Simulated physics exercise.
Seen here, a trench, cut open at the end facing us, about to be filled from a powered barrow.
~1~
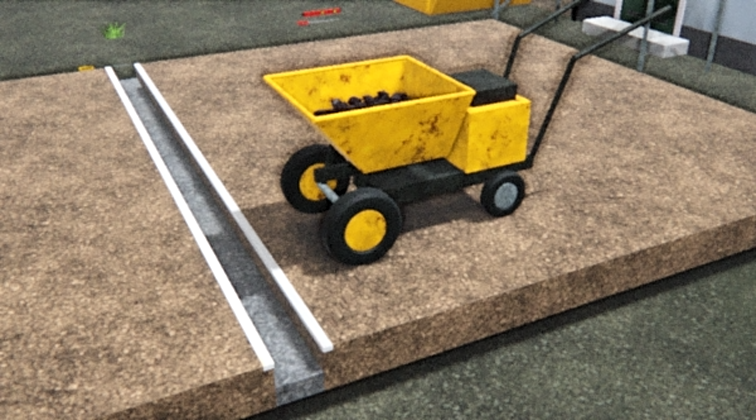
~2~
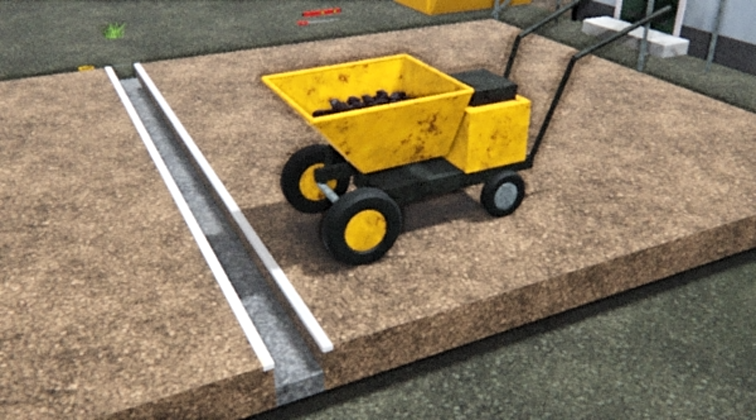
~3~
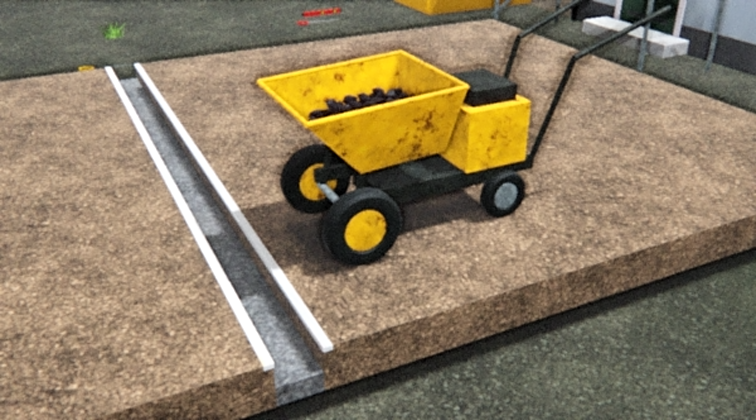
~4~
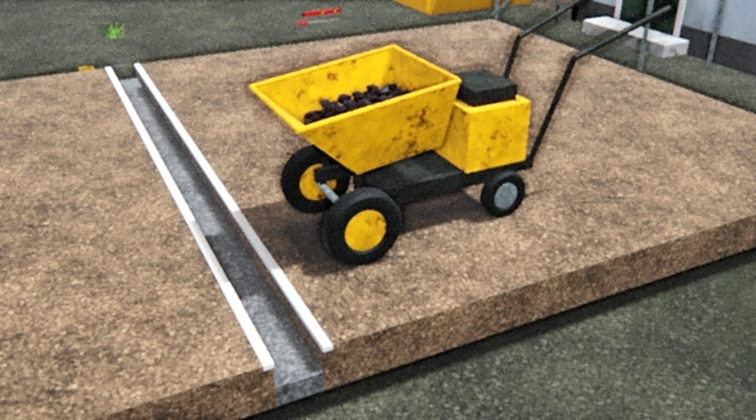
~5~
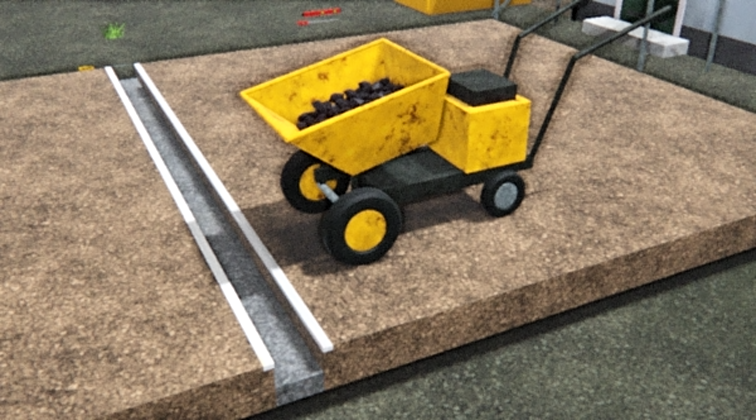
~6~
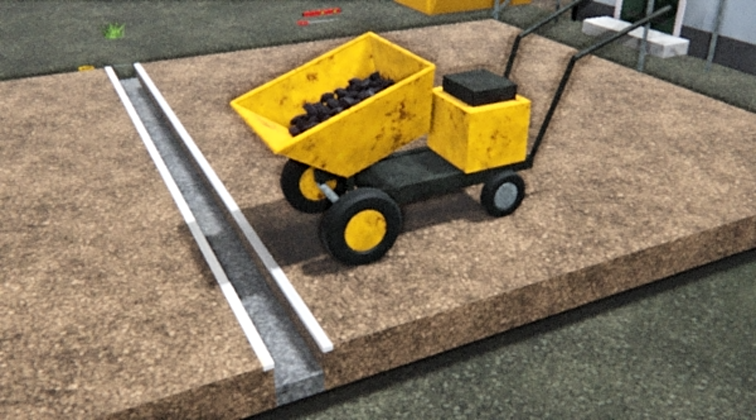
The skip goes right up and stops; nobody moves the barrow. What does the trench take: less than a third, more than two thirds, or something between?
Between the edges lies under a third of the load.
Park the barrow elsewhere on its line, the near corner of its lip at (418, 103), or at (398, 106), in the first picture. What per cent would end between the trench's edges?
In turn 30 and 40 in a hundred.
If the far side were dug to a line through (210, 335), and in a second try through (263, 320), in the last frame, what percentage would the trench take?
Roughly 70 per cent, and 0 per cent.
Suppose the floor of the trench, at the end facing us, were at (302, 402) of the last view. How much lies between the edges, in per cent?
Some 0 per cent.
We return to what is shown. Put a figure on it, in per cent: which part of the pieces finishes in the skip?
Some 35 per cent.
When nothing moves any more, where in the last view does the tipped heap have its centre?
Close to (177, 271).
Soon, skip tipped steeply; all in the skip.
A while on, skip tipped right over; most in the skip; about a quarter beyond it.
Towards the end, skip tipped right over; about a third in the skip; a stray few in or heaped over the trench; about two thirds beyond it.
Finally, skip tipped right over; about a third in the skip; a stray few in or heaped over the trench; about two thirds beyond it.
